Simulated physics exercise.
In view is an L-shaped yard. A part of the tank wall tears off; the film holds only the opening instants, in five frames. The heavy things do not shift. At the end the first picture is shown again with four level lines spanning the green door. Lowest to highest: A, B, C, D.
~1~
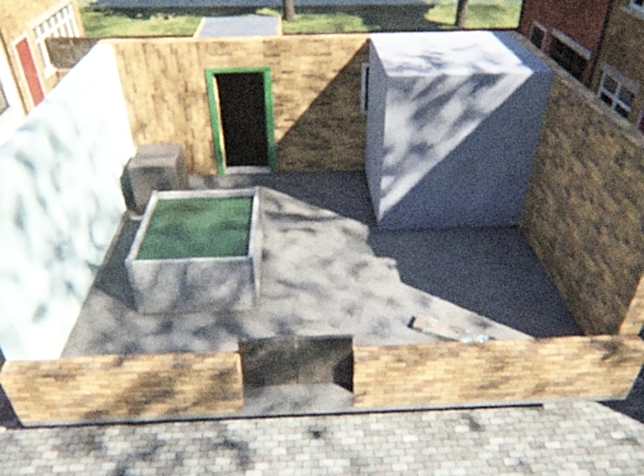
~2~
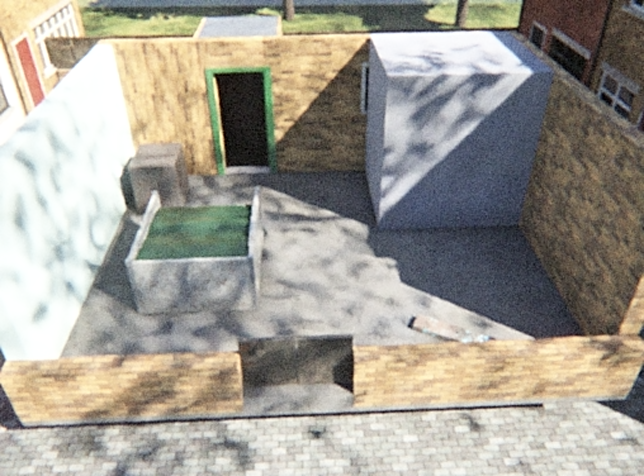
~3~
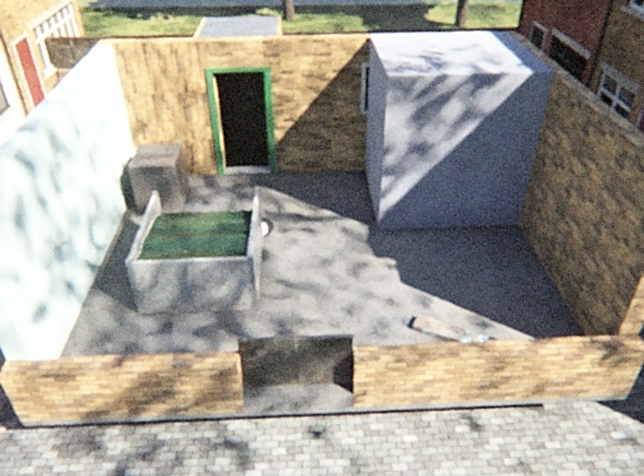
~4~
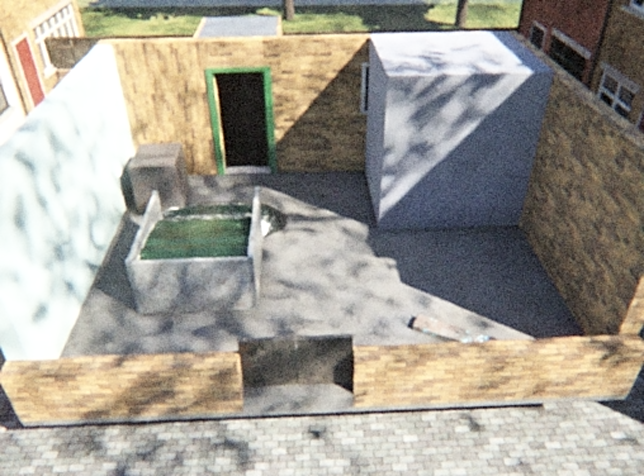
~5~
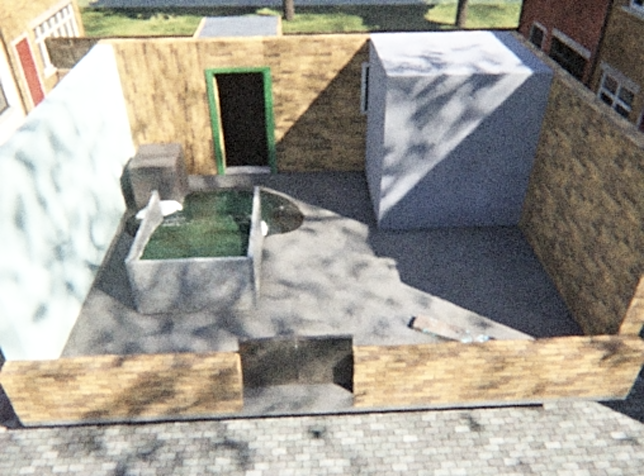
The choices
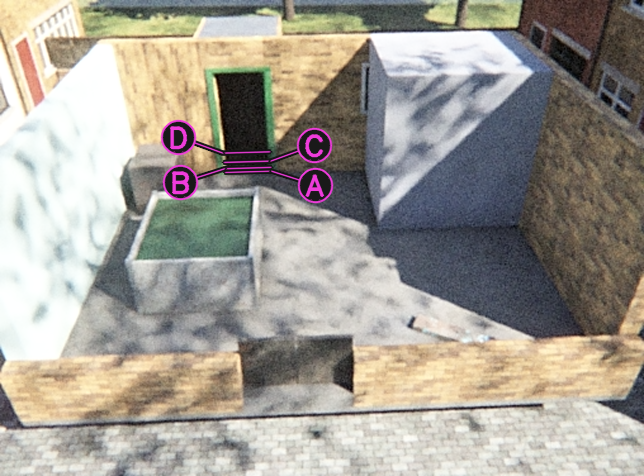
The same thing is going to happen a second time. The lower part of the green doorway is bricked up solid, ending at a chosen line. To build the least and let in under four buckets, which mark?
That is height D.
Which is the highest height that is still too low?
C it is.
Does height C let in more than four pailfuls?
Yes.
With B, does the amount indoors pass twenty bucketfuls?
Yes, it does.
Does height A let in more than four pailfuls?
Yes, it does.
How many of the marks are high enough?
One.
On the marked copy, A at (248, 171); B at (247, 168); C at (247, 161); D at (246, 152); from the bottom up A, B, C, D.
Choosing A, dozens of bucketfuls pour in.
Choosing B, dozens of bucketfuls pour in.
Choosing C, about 12 bucketfuls get in.
Choosing D, a splash gets over, under a bucket.
